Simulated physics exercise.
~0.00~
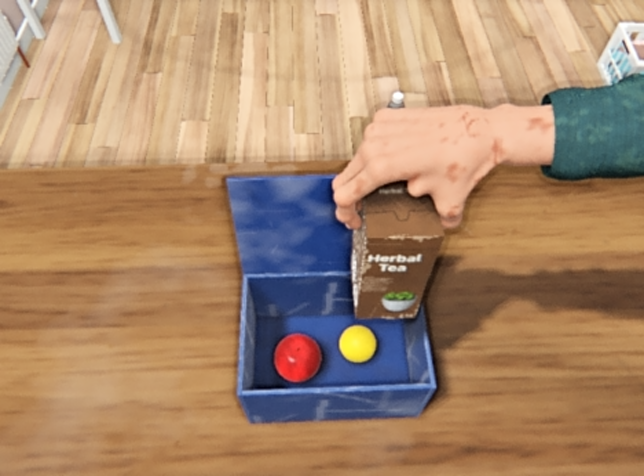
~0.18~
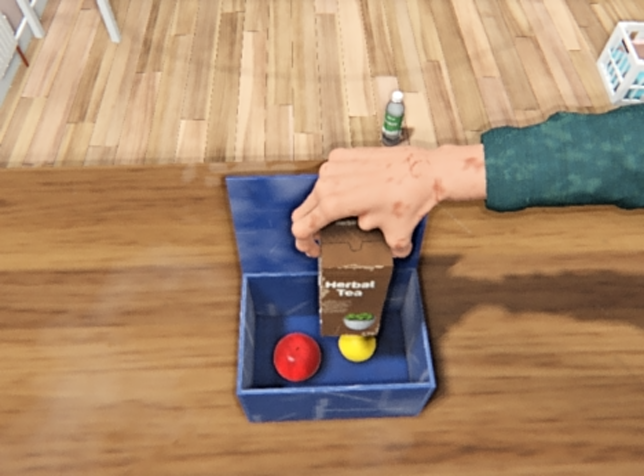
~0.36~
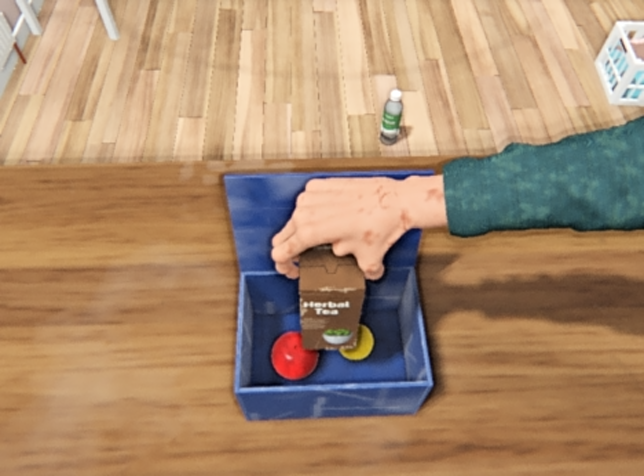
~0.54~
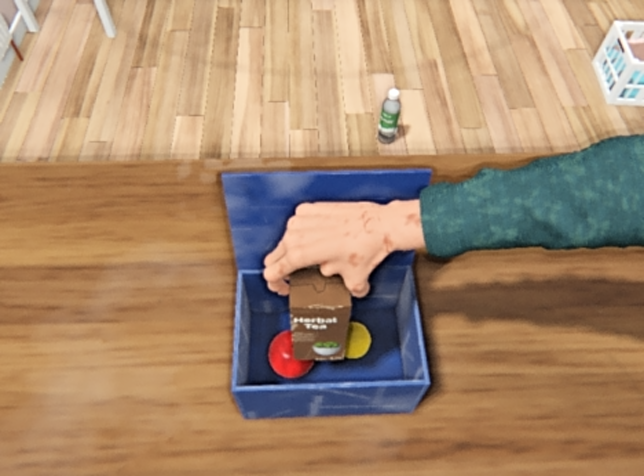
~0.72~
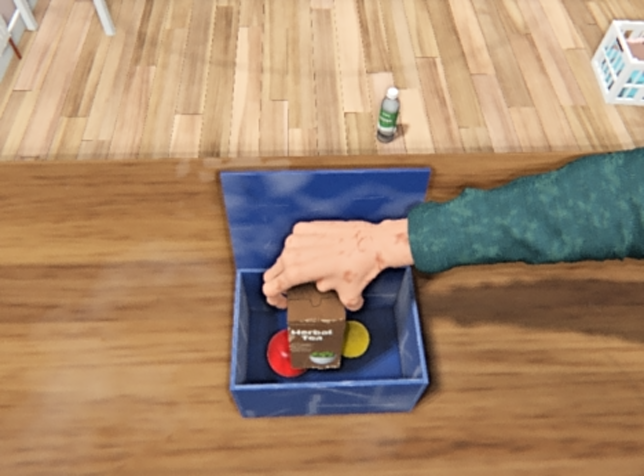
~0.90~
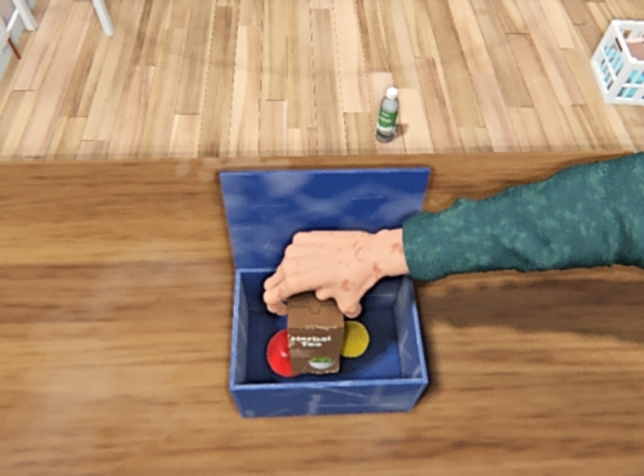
On a wooden table, a hand lowering a brown herbal tea carton into an open blue box holding red and yellow objects.
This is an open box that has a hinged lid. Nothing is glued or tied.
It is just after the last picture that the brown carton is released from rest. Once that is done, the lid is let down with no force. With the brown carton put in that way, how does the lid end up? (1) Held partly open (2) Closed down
(2) Closed down.
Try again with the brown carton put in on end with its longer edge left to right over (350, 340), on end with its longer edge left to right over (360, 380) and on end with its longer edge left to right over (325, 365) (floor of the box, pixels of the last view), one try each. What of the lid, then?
First, it stays open; second, it stays open; third, it shuts.
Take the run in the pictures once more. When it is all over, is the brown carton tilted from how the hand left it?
It ends up leaning.
By 1.60 s, brown carton on its side near (348, 369); red apple moved a little; yellow lemon moved a little.
By 2.60 s, lid 51° above the rim; brown carton on its side near (348, 369); red apple moved a little; yellow lemon moved a little.
When it is over (3.7 s), lid shut; lying over in the box, brown carton; the other 2 as before. End places, in pixels of the last picture, brown carton near (348, 369).
